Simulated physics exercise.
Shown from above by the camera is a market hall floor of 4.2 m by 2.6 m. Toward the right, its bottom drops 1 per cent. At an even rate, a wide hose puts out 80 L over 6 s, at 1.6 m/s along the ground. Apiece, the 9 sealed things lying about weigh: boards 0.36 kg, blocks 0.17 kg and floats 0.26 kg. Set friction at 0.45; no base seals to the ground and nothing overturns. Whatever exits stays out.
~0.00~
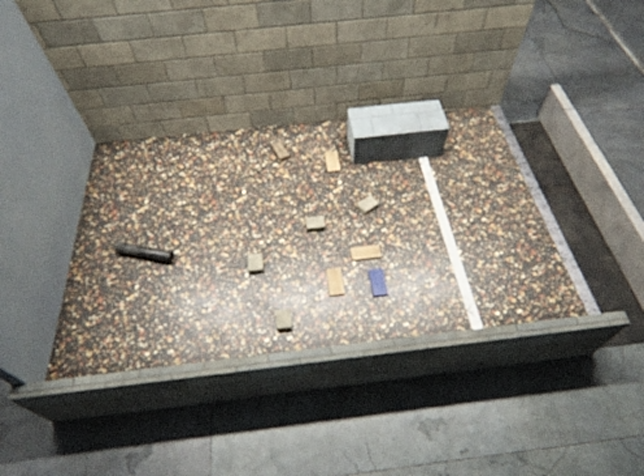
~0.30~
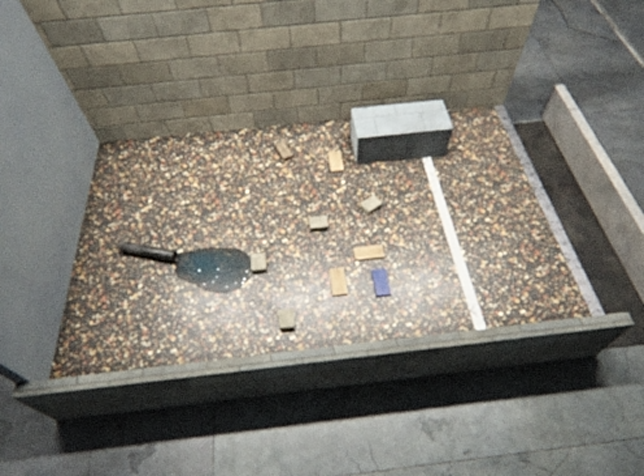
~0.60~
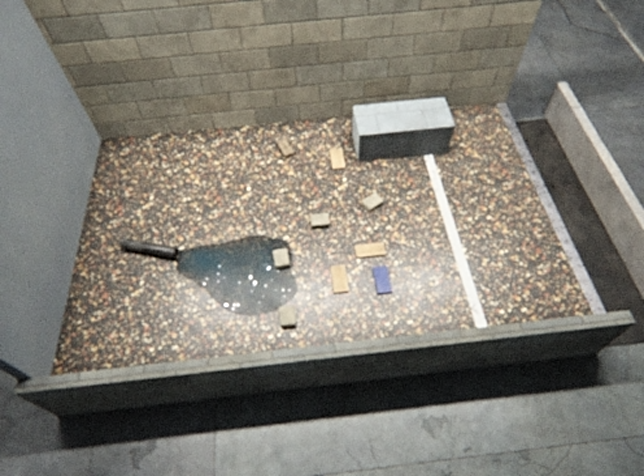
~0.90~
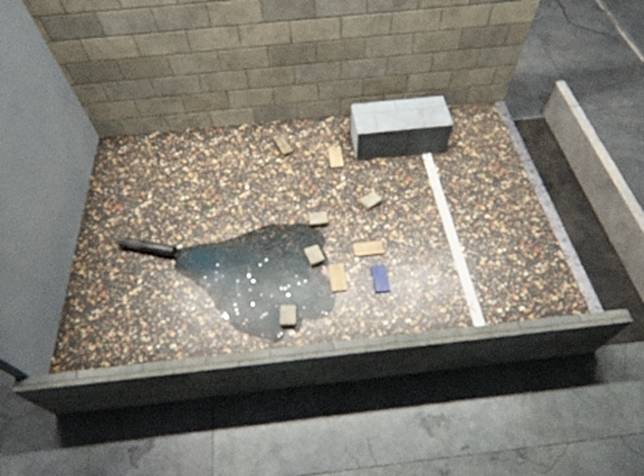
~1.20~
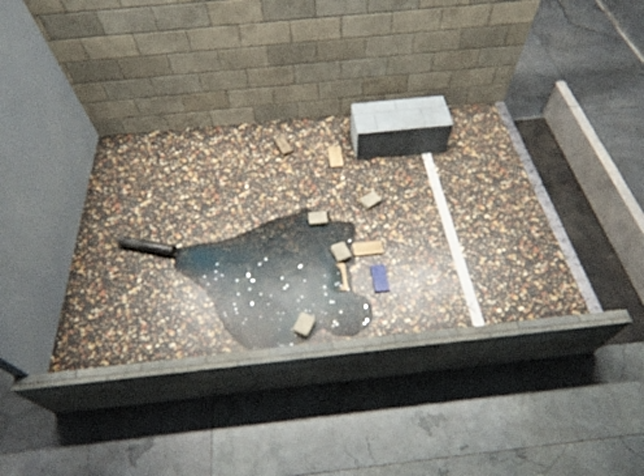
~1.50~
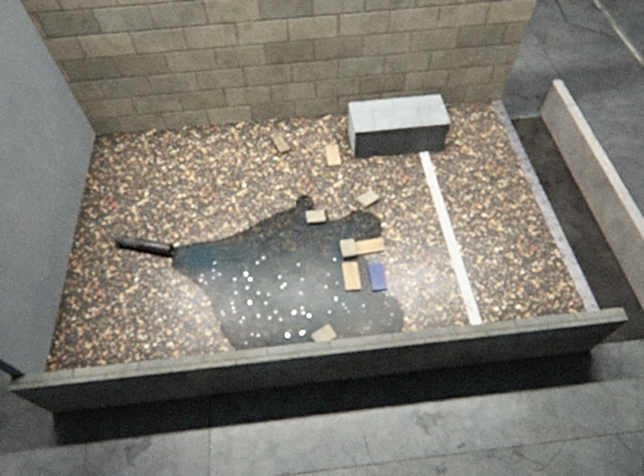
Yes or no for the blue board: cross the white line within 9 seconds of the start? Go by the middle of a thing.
Note: Blue board goes beyond it.
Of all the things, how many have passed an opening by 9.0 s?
By then 5.
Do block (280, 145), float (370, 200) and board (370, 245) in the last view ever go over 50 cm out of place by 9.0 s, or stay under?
Result by item: Within it; within it; beyond it.
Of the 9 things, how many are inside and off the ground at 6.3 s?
The count is 0.
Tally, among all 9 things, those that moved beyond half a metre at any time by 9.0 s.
By my count, 5.
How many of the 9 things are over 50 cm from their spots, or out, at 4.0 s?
5.
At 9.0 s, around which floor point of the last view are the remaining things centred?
The average lands around (324, 179).
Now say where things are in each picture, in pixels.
The first frame shows the blue board at (378, 282), on the bottom; water covers 0.0 m2; 0 of 9 have shifted.
The second frame shows the blue board at (381, 282), on the bottom; 0.2 m2 under water; 0 of 9 have shifted.
The third frame shows the blue board at (382, 279) rests on the ground; 0.5 m2 under water; 1 of 9 have shifted.
The fourth frame shows the blue board at (380, 278), on the bottom; water covers 0.8 m2; 1 of 9 have shifted.
The fifth frame shows the blue board at (380, 278), on the bottom; water covers 1.2 m2; 2 of 9 have shifted.
The sixth frame shows the blue board at (377, 276) rests on the ground; 1.6 m2 under water; 3 of 9 have shifted.
After 2.1 s the blue board is near (400, 276), 0.2 m from its start, aground; 0 of 9 are over the mark; 3 afloat.
After 4.0 s the blue board is near (501, 257), 1.1 m from its start, aground; 4 of 9 are over the mark; 2 afloat.
After 6.3 s the blue board has gone out; 5 of 9 are over the mark; 0 afloat.
After 9.0 s the blue board has gone out; 5 of 9 are over the mark; 0 afloat.
